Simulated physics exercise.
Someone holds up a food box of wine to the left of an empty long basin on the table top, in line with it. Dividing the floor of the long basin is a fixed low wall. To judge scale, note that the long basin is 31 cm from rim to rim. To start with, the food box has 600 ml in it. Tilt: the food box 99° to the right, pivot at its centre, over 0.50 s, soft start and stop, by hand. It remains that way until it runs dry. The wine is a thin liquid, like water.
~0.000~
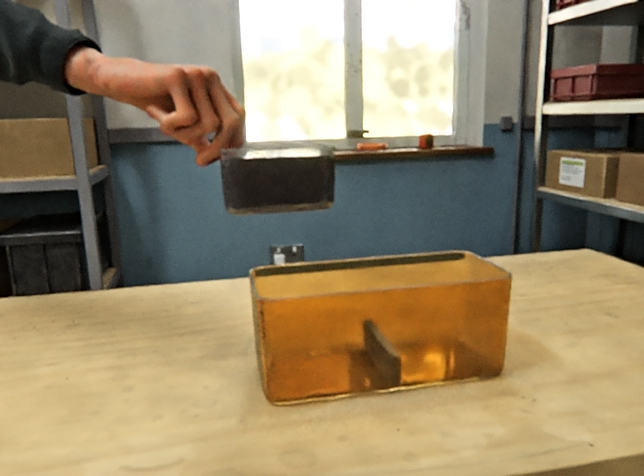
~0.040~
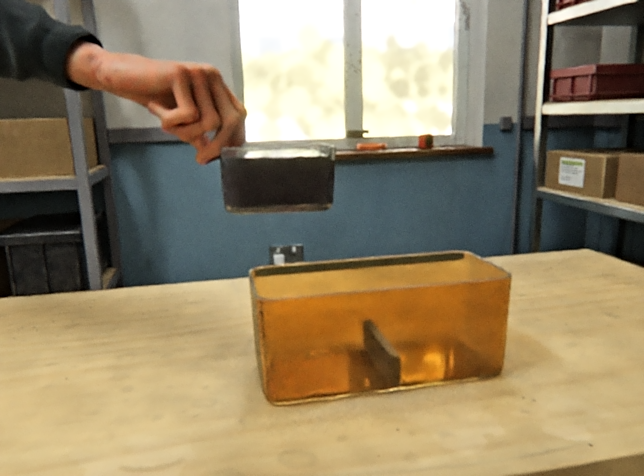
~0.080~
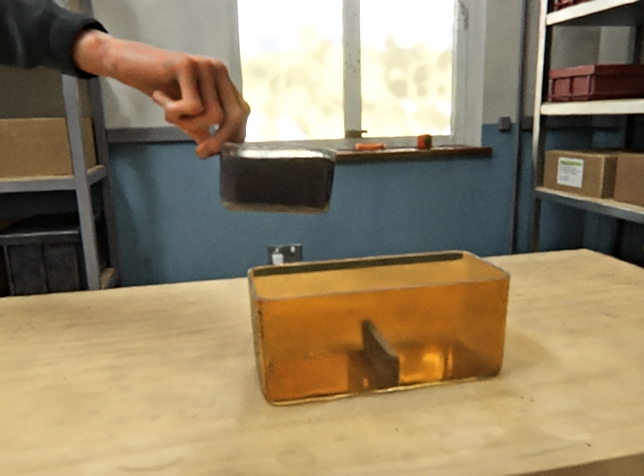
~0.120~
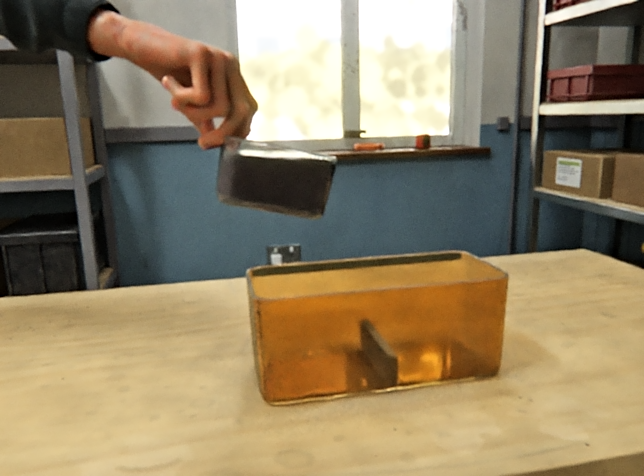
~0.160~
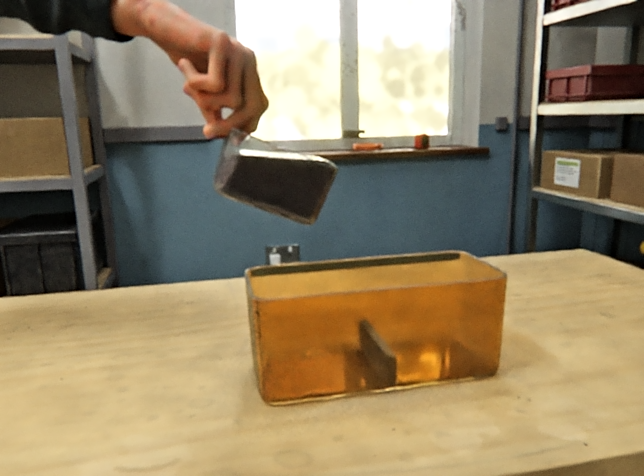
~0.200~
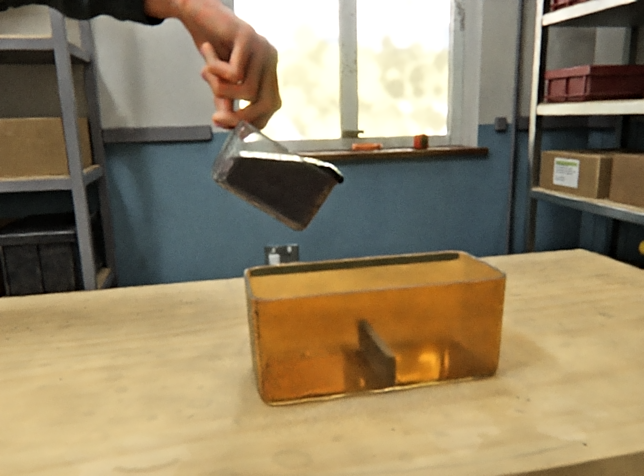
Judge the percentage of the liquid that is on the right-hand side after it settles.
My estimate is 48 %.
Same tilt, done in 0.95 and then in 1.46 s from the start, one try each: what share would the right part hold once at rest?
Near 65 in a hundred on the first go and near 65 in a hundred on the second.
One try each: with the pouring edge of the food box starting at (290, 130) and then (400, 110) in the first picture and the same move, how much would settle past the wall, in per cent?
Around 10 per cent first, around 80 per cent next.
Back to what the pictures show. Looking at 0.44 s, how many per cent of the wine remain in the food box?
Close to 24 percent of the liquid remains at that time.
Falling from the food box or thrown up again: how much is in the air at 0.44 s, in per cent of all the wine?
42 per cent.
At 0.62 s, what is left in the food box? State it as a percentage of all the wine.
Around 6 percent of it.
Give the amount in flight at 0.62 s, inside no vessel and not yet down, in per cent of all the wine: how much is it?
Roughly 5 %.
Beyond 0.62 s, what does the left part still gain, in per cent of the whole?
It comes to near 14 per cent.
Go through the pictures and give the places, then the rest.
Tilt 0°; pouring edge (328, 146); surface from (222, 158) to (326, 154); the long basin's rim runs from (253, 284) to (490, 264); the wall's top is at (381, 338), in the first picture.
Tilt 2°; pouring edge (328, 147); surface from (222, 157) to (326, 154), in the second picture.
Tilt 6°; pouring edge (329, 151); surface from (223, 156) to (326, 156), in the third picture.
Tilt 13°; pouring edge (330, 159); surface from (222, 155) to (327, 157), in the fourth picture.
Tilt 23°; pouring edge (330, 168); surface from (222, 157) to (330, 162); 1 per cent is over the edge, in the fifth picture.
Tilt 34°; pouring edge (329, 180); surface from (218, 158) to (330, 173); 5 per cent is over the edge, in the sixth picture.
After 0.44 s the tilt is 96° and 24 per cent is still to pour, 13 is left of the wall and 22 right of it.
After 0.62 s the tilt is 99° and 6 per cent is still to pour, 36 is left of the wall and 52 right of it.
After 0.80 s the tilt is 99° and 1 per cent is still to pour, 47 is left of the wall and 48 right of it.
After 1.00 s the tilt is 99° and 0 per cent is still to pour, 49 is left of the wall and 48 right of it.
In the end 49 per cent lies left of the wall, 48 right of it and 2 outside.
